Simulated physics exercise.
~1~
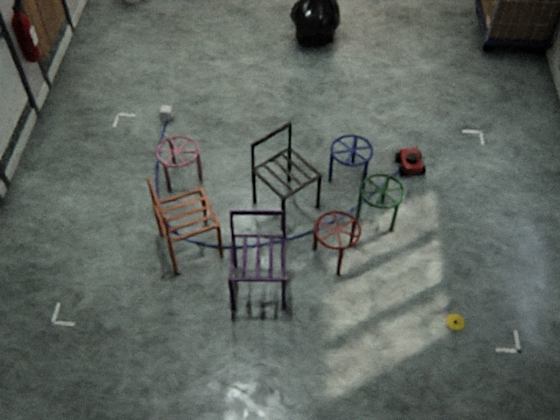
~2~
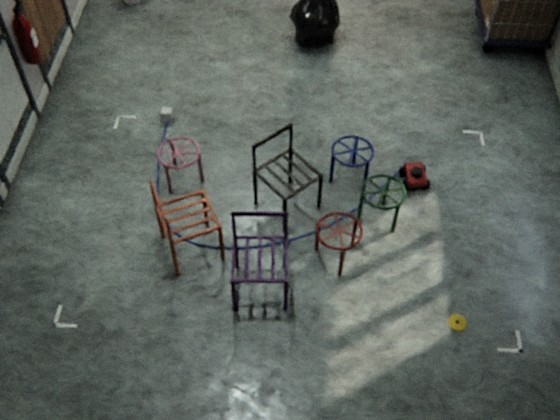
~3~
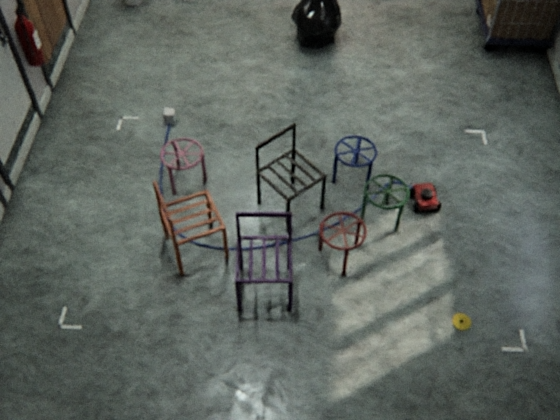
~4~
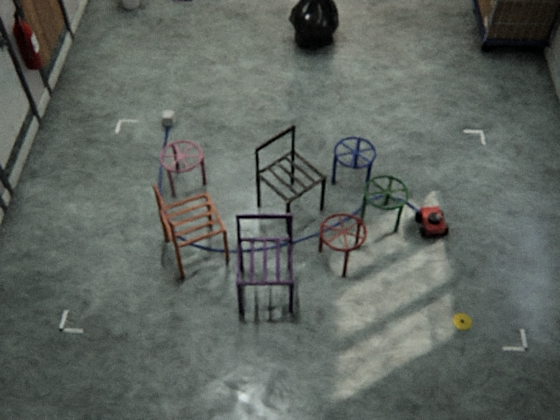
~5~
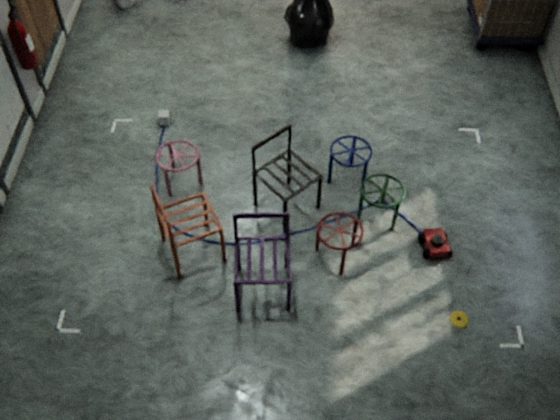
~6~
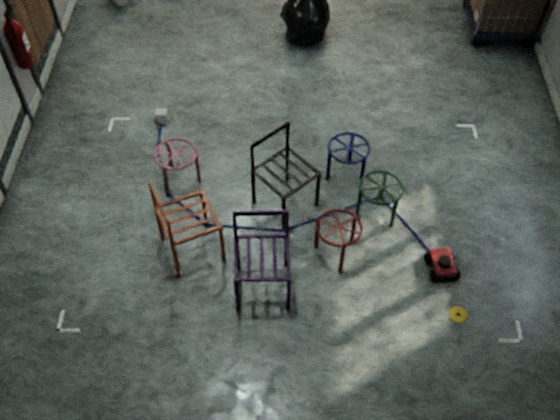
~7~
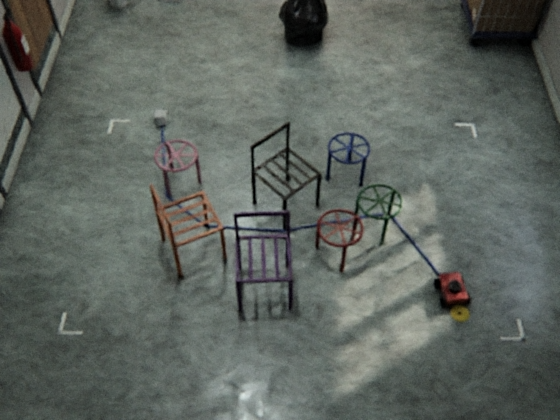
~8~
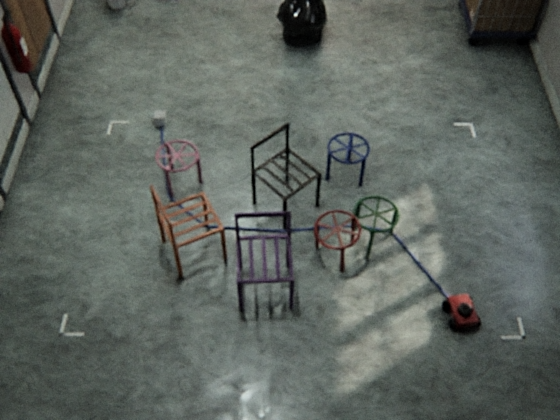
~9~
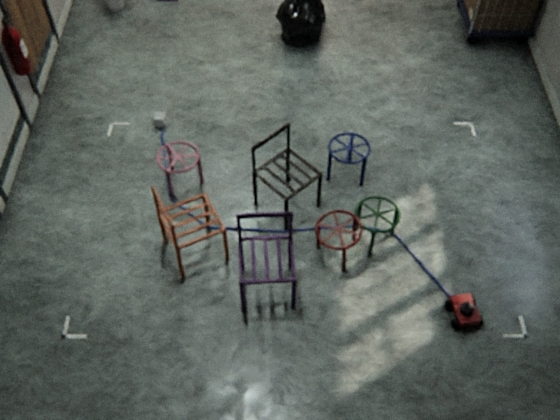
On a hallway floor, a small red cart pulls a blue lead, shifting the green stool.
